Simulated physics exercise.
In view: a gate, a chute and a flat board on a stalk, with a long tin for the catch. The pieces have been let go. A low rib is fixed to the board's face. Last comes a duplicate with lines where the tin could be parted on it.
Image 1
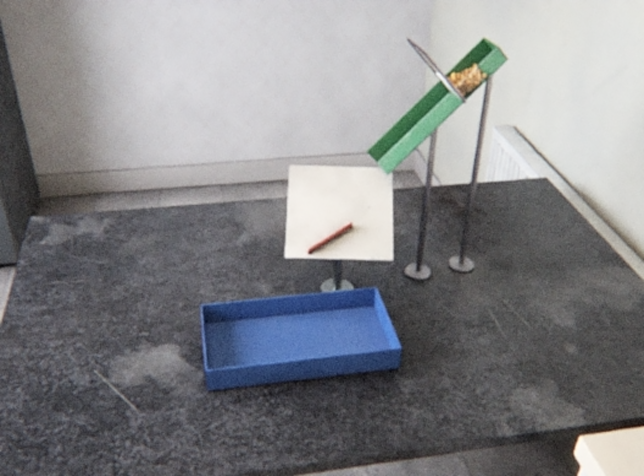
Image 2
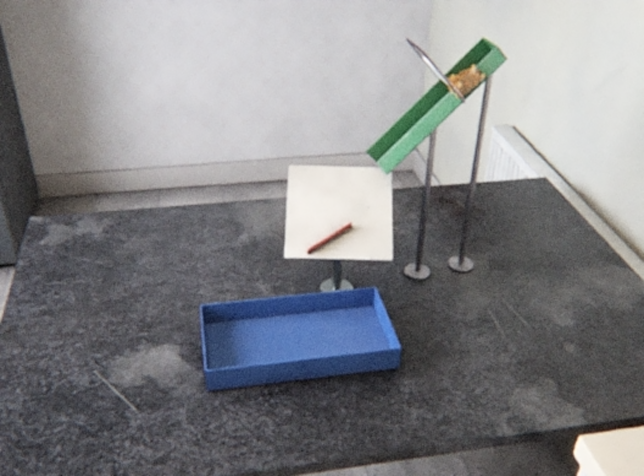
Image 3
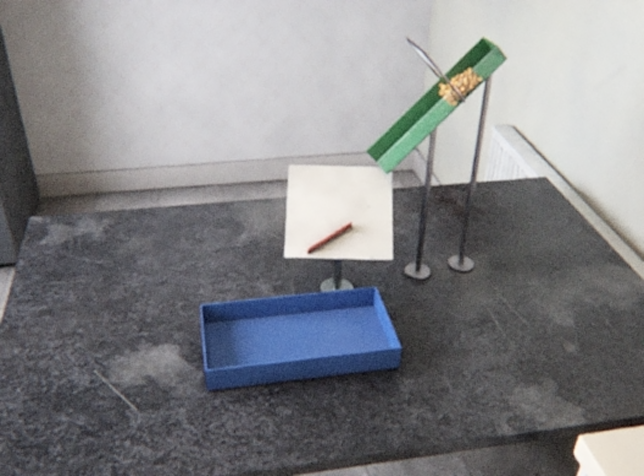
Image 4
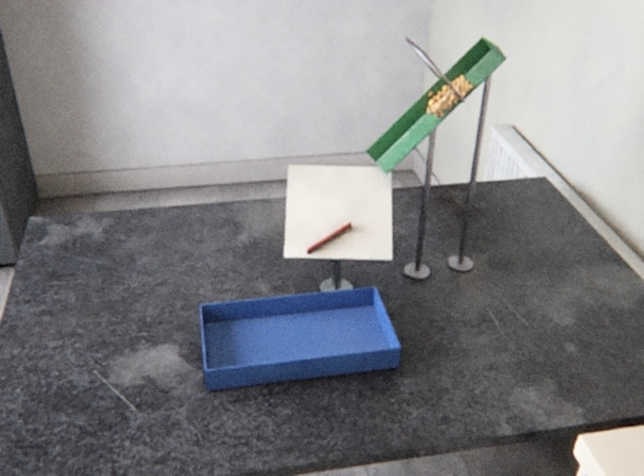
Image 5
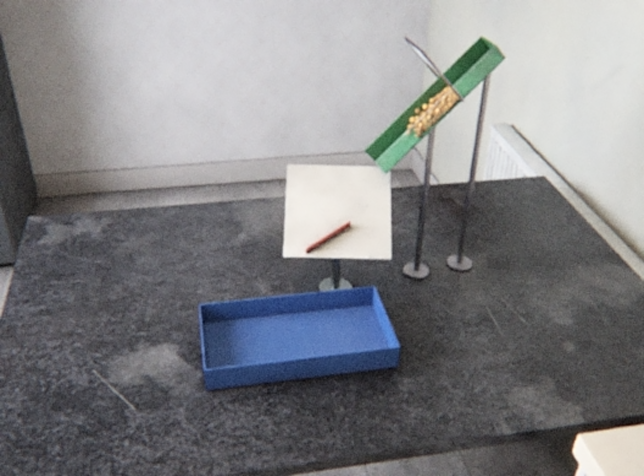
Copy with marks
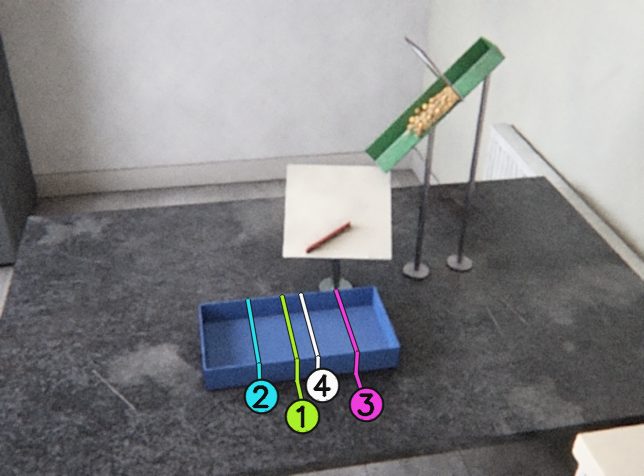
A clump of small wooden beads slid down and spread out along a sloping green chute, while the tilted white board with its dark red strip and the empty blue tin below stayed still.
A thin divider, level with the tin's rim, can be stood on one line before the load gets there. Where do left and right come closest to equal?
I would pick line 2.
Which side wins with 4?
Left.
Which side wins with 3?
Left.
On the marked copy, line 1 crosses the front rim at (297, 359); line 2 crosses the front rim at (258, 363); line 3 crosses the front rim at (357, 352); line 4 crosses the front rim at (317, 356).
For line 1, of what is caught, the whole lot on the left of the divider, none at all on the right.
For line 2, of what is caught, close to half on the left of the divider, close to half on the right.
For line 3, of what is caught, the whole lot on the left of the divider, none at all on the right.
For line 4, of what is caught, the whole lot on the left of the divider, none at all on the right.
